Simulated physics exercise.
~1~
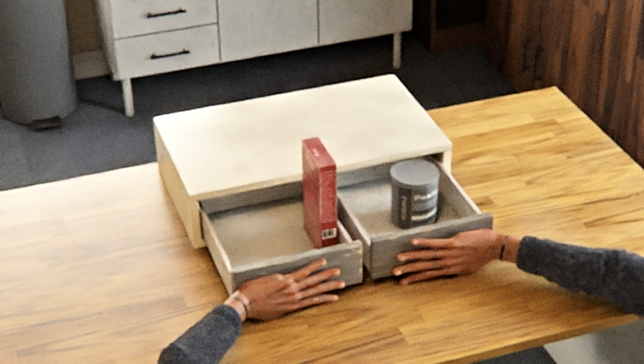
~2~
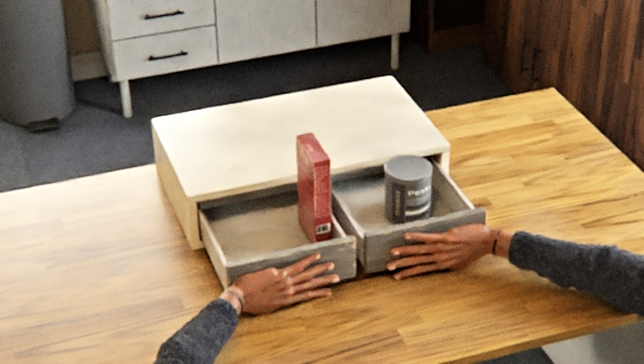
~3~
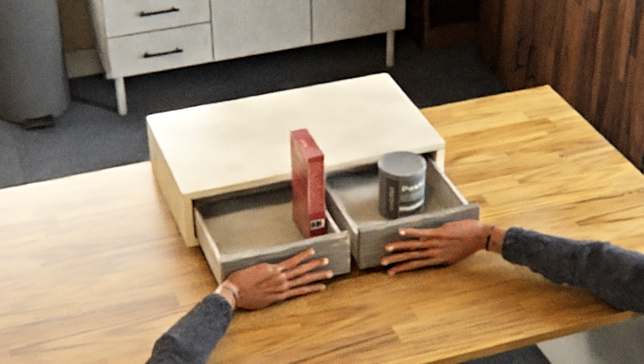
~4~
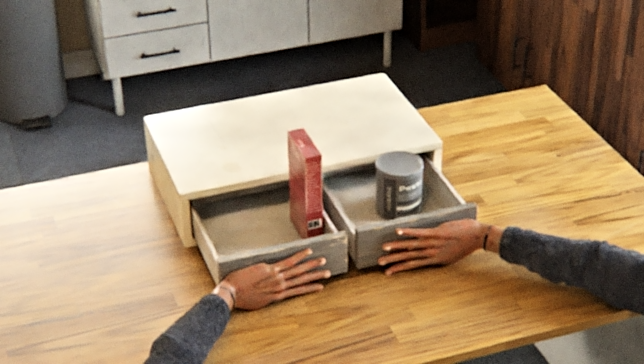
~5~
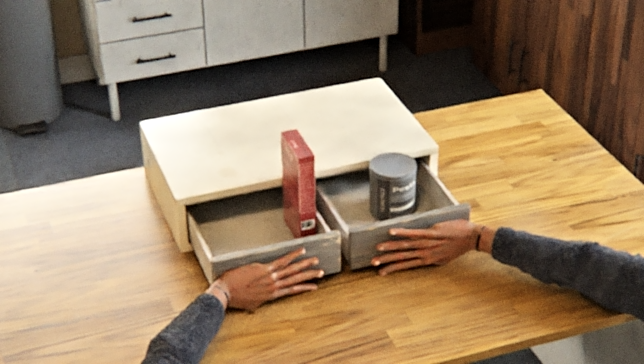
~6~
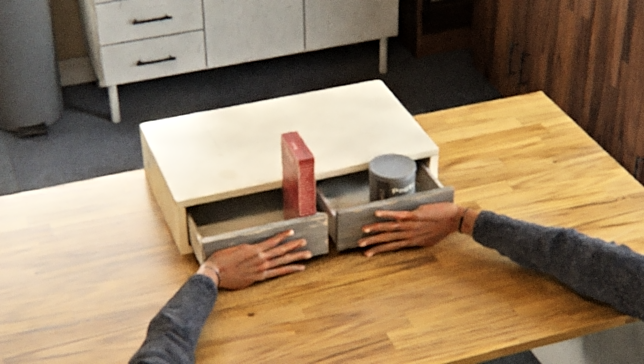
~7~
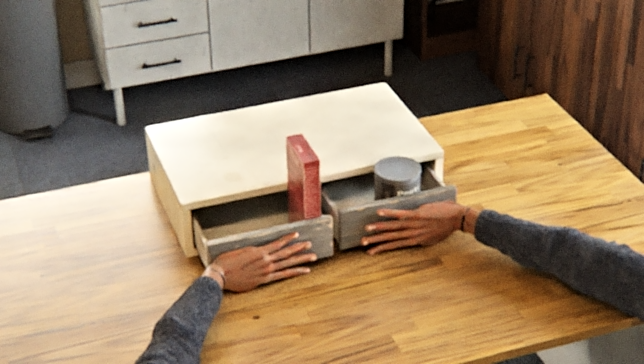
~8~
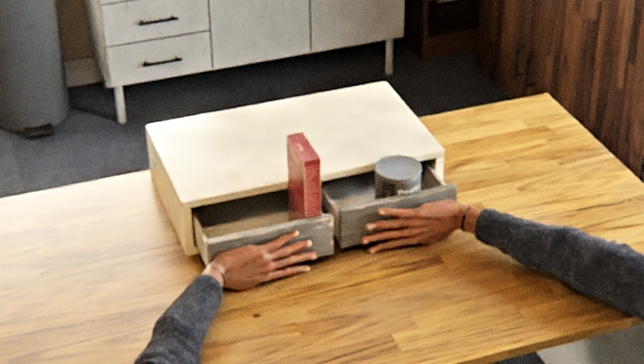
Two hands pushing the open drawers of a low cabinet partway in, red packet and grey tub upright, both drawers still ajar.
